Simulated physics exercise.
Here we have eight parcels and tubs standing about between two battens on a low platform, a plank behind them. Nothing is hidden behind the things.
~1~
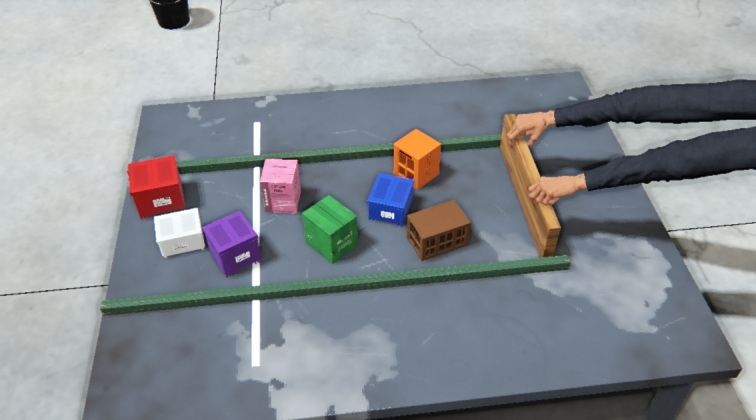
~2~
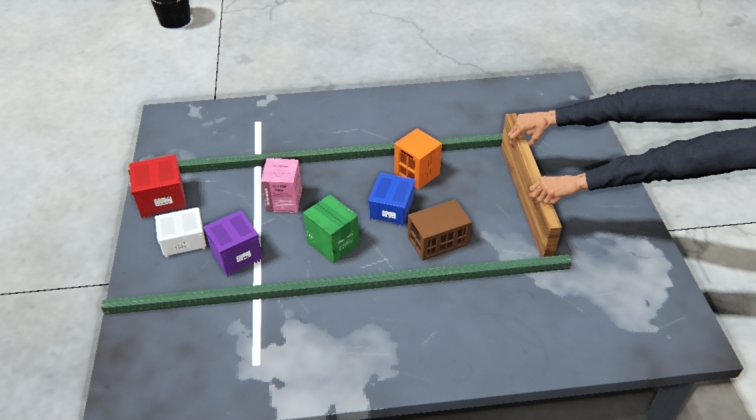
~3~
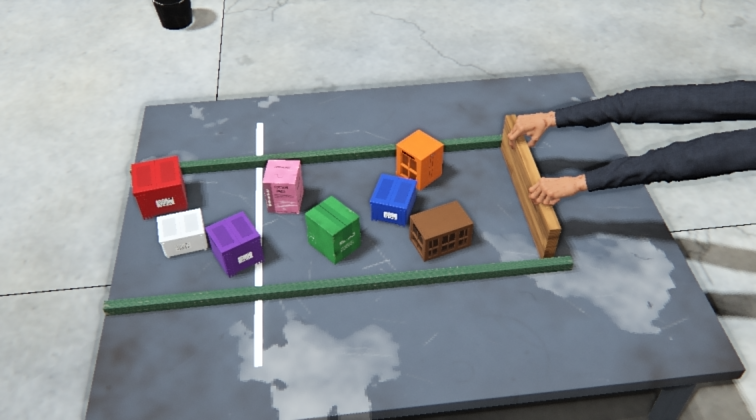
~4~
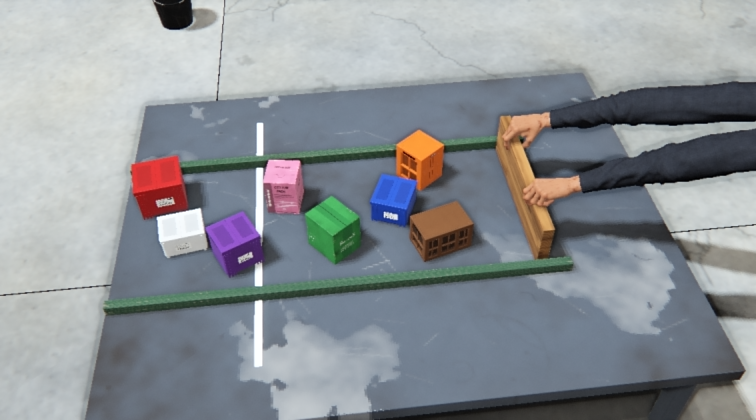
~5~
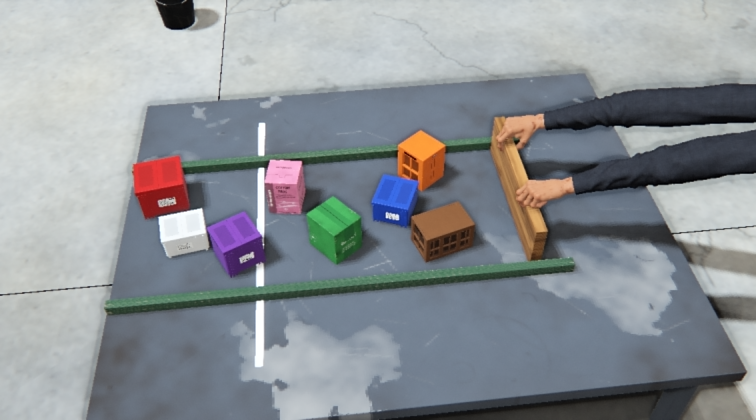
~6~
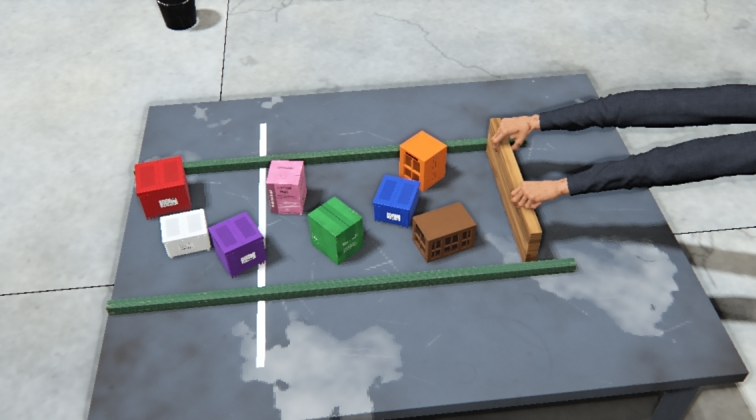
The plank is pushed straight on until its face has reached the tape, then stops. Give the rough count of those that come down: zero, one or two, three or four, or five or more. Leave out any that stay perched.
The number that fall off is zero.
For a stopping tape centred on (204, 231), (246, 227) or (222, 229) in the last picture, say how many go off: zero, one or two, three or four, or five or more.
One after another: Three to four; none at all; one or two.
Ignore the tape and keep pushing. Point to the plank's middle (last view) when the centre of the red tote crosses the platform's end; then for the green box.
For the red tote at (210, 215), for the green box at (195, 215).
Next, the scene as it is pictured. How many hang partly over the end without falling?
0 of them.
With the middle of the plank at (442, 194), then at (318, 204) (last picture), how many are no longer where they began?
At the one place 2, at the other 6.
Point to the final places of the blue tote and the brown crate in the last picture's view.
The blue tote stops around (242, 218); the brown crate around (234, 246).
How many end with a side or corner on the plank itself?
That makes 3.
Soon after, none off yet; red tote at rest near (164, 188); white tote at rest near (186, 234); purple tote at rest near (239, 245).
Then, none off yet; red tote at rest near (164, 188); white tote at rest near (186, 233); purple tote moved about its own width near (199, 254).
At rest, the number that fall off is zero.
